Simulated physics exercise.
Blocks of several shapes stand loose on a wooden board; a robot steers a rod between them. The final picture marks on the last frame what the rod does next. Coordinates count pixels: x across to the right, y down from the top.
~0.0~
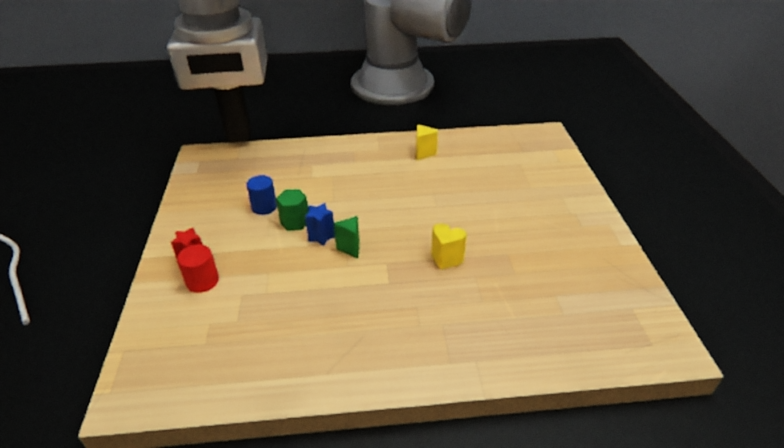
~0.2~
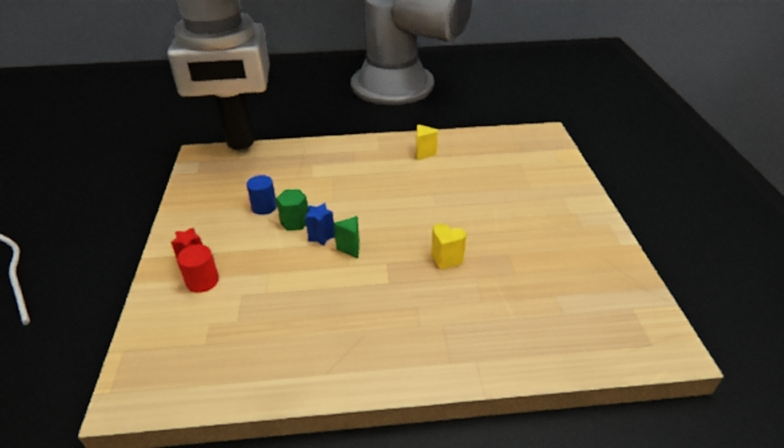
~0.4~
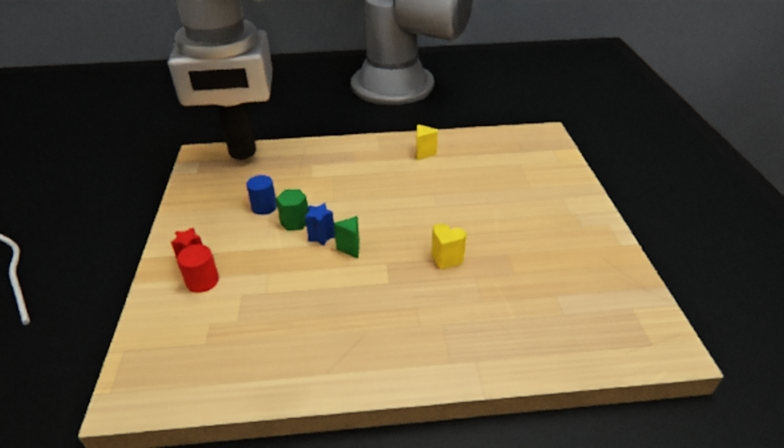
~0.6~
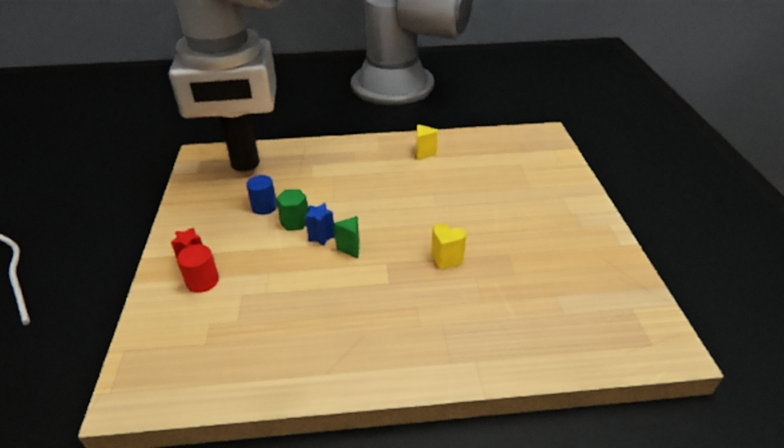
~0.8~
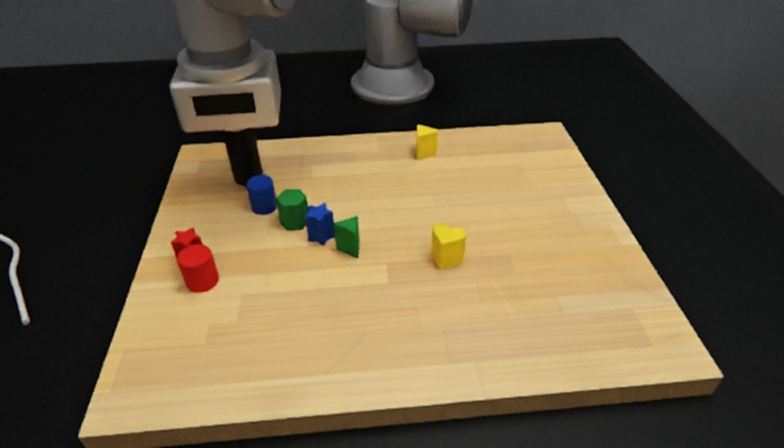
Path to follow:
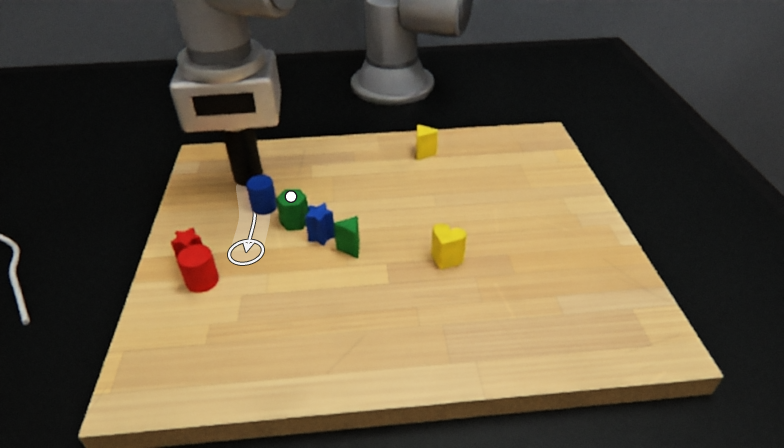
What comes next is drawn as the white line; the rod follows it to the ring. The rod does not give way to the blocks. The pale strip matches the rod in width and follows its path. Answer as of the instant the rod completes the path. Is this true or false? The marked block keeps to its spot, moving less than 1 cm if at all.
This is false.
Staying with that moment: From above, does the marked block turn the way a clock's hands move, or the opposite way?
Turns anticlockwise.
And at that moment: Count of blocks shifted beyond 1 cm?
Two of them.
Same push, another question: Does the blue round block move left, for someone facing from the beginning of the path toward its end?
Yes, that is how it ends up.
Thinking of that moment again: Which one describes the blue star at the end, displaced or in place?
Right where it was.
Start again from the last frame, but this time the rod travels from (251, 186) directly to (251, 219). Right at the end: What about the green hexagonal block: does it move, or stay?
It gets displaced.
The line goes from (251, 186) via (255, 216), ending at (246, 252); the dot is on the green hexagonal block.
The first path, step by step. One third of the way, rod at (252, 198); blue round block at (267, 192).
Two thirds of the way, rod at (251, 220); blue round block at (274, 208); green hexagonal block at (301, 200), turned 40° anticlockwise.
At the end, rod at (244, 244); red round block unmoved; blue round block at (274, 212); green hexagonal block at (301, 200), turned 40° anticlockwise; blue star unmoved.
